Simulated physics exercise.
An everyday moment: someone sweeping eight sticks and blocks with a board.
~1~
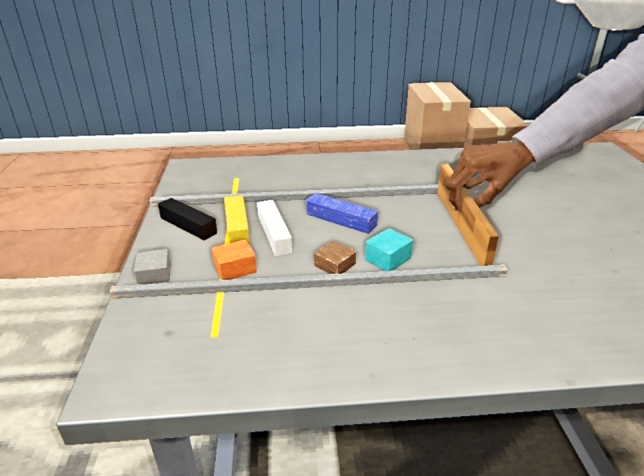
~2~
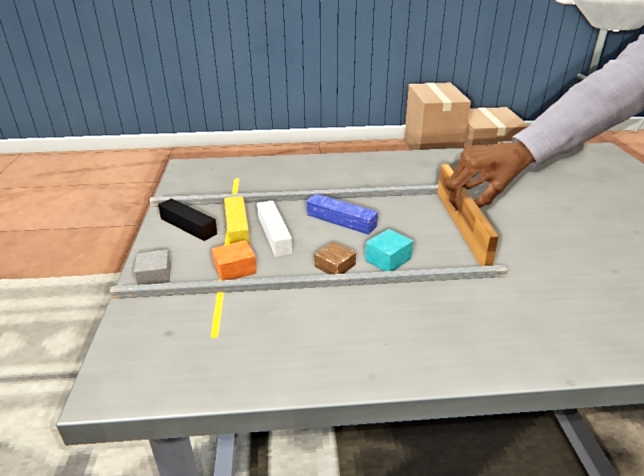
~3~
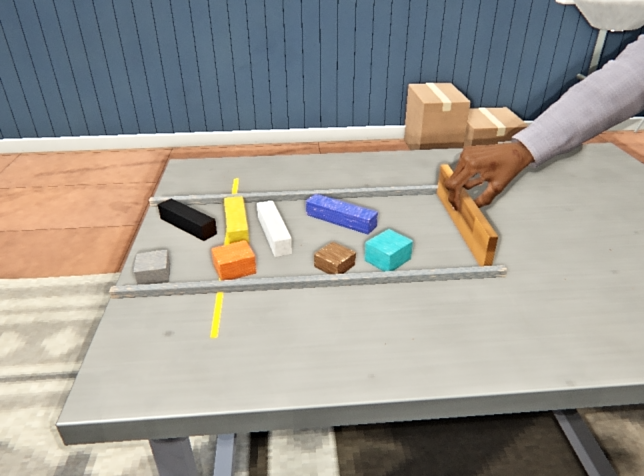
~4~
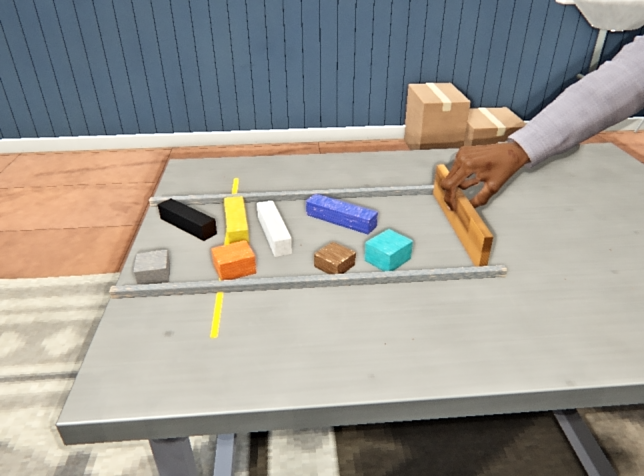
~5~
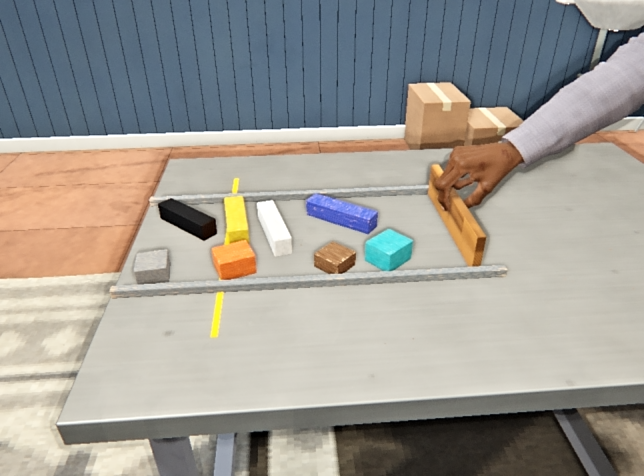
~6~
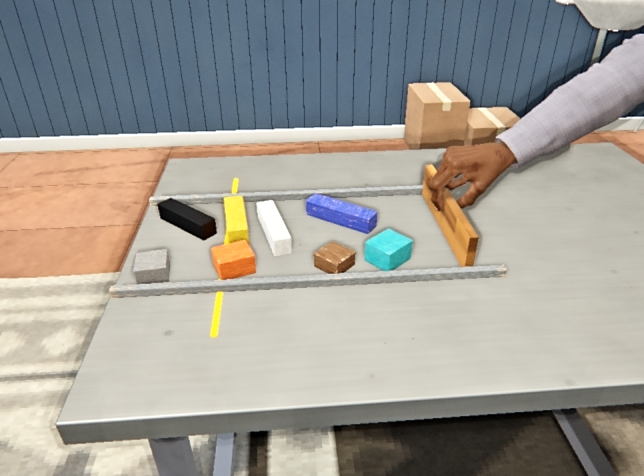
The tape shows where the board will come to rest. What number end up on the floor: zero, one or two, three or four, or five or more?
In the end the number that fall off is one or two.
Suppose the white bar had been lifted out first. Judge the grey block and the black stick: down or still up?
The grey block tumbles off, the black stick is kept.
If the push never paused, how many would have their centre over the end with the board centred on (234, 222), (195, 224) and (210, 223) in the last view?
Place by place, 1, 3 and 2.
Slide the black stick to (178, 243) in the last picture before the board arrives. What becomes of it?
From there it does not fall.
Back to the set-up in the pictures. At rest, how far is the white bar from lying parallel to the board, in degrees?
About 0°.
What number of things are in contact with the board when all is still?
It touches 2.
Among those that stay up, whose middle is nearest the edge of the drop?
Foremost is the orange block.
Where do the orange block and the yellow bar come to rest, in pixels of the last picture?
The orange block at (132, 266), the yellow bar at (183, 223).
Soon after, none off yet; grey block at rest near (153, 267); black stick at rest near (187, 218); yellow bar at rest near (236, 220).
At rest, the number that fall off is one or two; fallen, grey block.
